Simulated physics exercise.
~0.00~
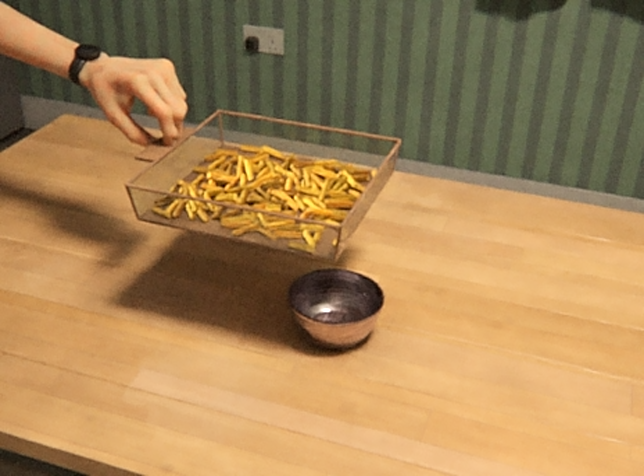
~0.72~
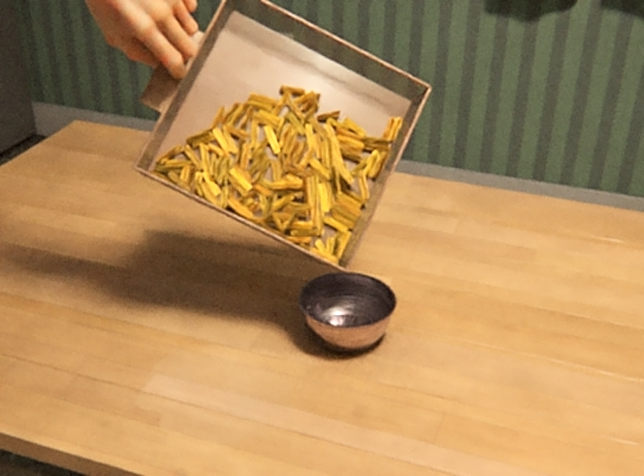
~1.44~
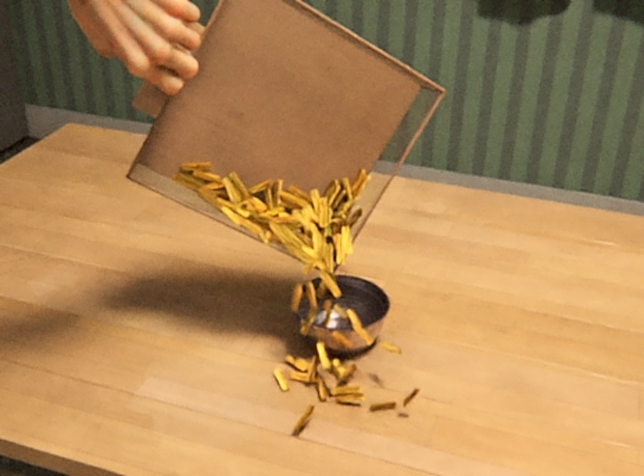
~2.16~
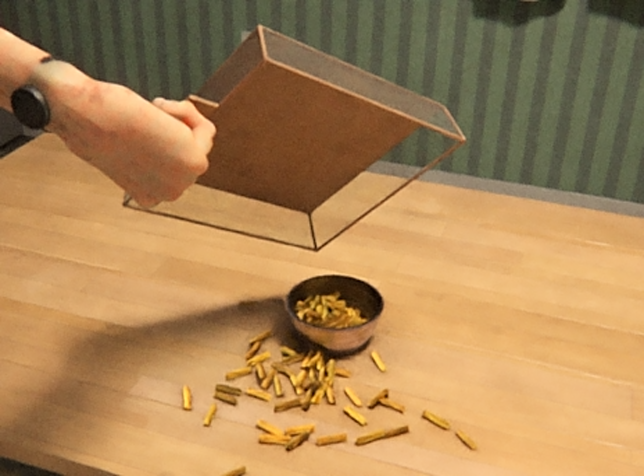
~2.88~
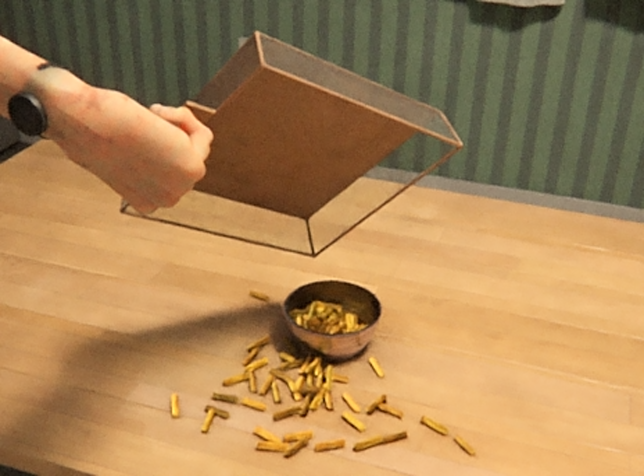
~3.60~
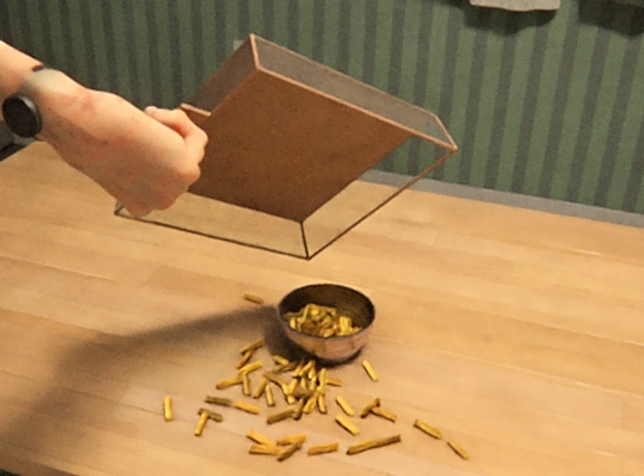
On a wooden table by a green striped wall, a hand tipped a clear-sided tray of short yellow pieces over a small dark bowl until it emptied, leaving many pieces in the bowl and others scattered in front, the upturned tray still held above.
